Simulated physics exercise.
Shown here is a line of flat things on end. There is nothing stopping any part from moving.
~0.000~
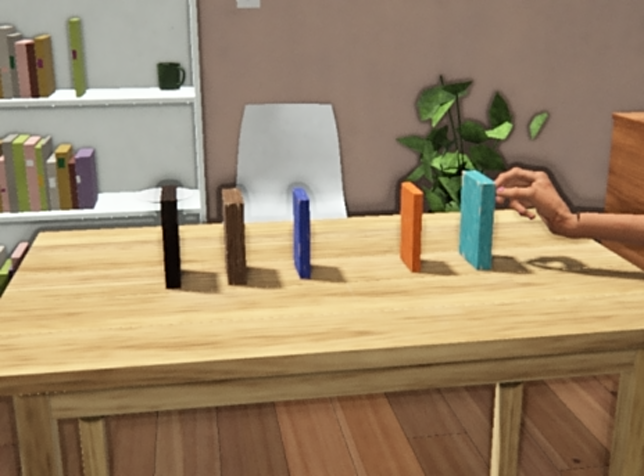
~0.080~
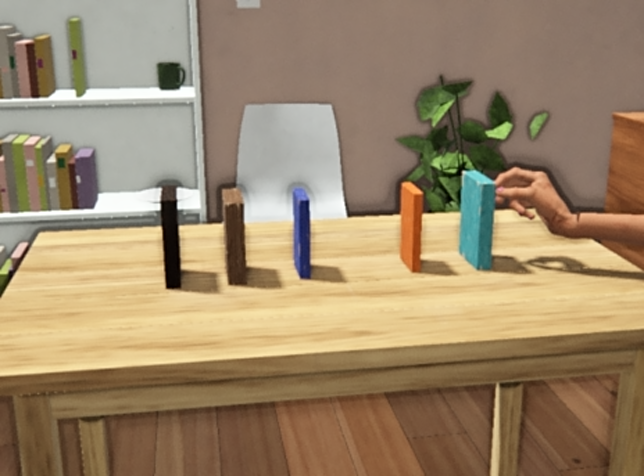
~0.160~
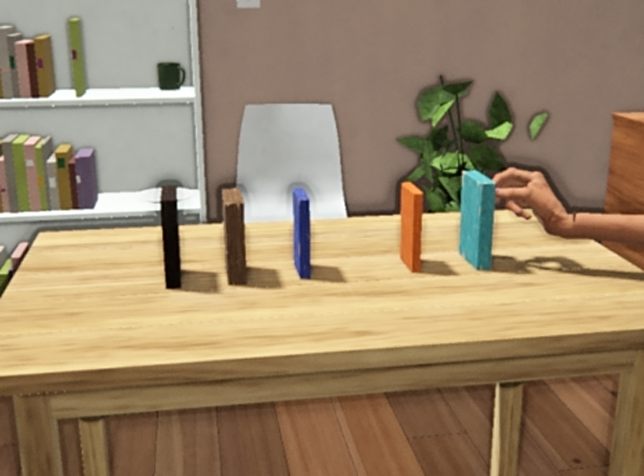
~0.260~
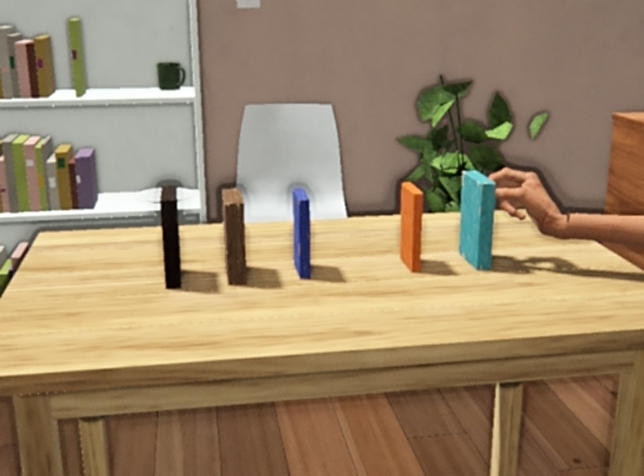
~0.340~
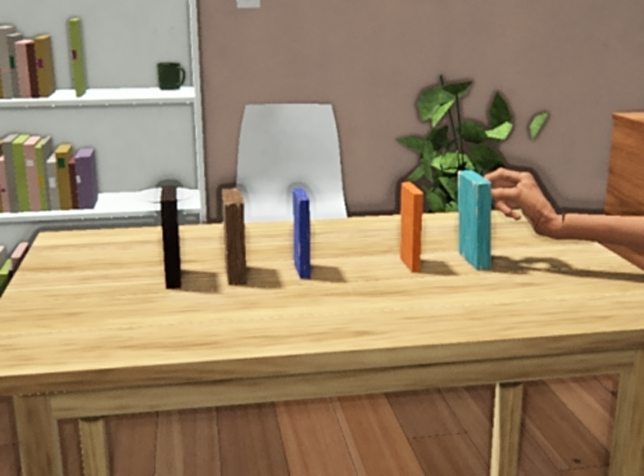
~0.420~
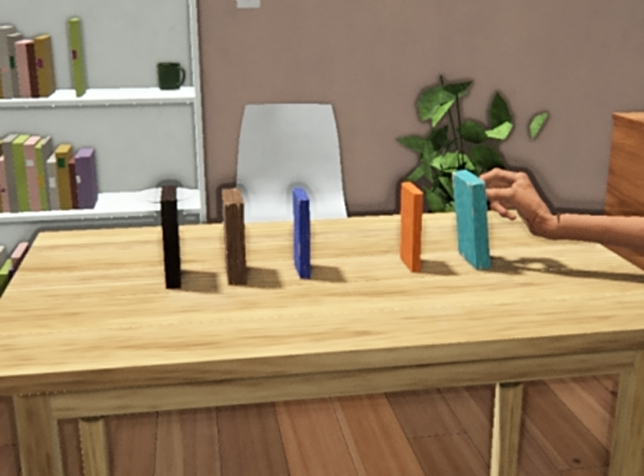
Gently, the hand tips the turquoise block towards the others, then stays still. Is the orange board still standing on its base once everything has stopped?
Keels over.
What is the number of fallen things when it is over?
The count is 2.
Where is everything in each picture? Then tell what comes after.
In the first frame, orange board (411, 227); blue block (302, 233).
In the second frame, blue block (302, 233); brown block (234, 236).
In the third frame, blue block (302, 233); brown block (234, 236).
In the fourth frame, blue block (302, 233); brown block (234, 236).
In the fifth frame, turquoise block 3° over; blue block (302, 233); brown block (234, 236).
In the sixth frame, turquoise block 7° over; orange board (411, 227); blue block (302, 233).
Around 0.82 s, turquoise block 58° over; orange board rocked 24° from its first pose near (395, 230).
Around 0.92 s, turquoise block 84° over; orange board on its side near (362, 267).
Finally (1.6 s), down or leaning hard on the table, orange board; the other 2 still in place. Final places as the last picture's camera would see them, orange board near (361, 263).
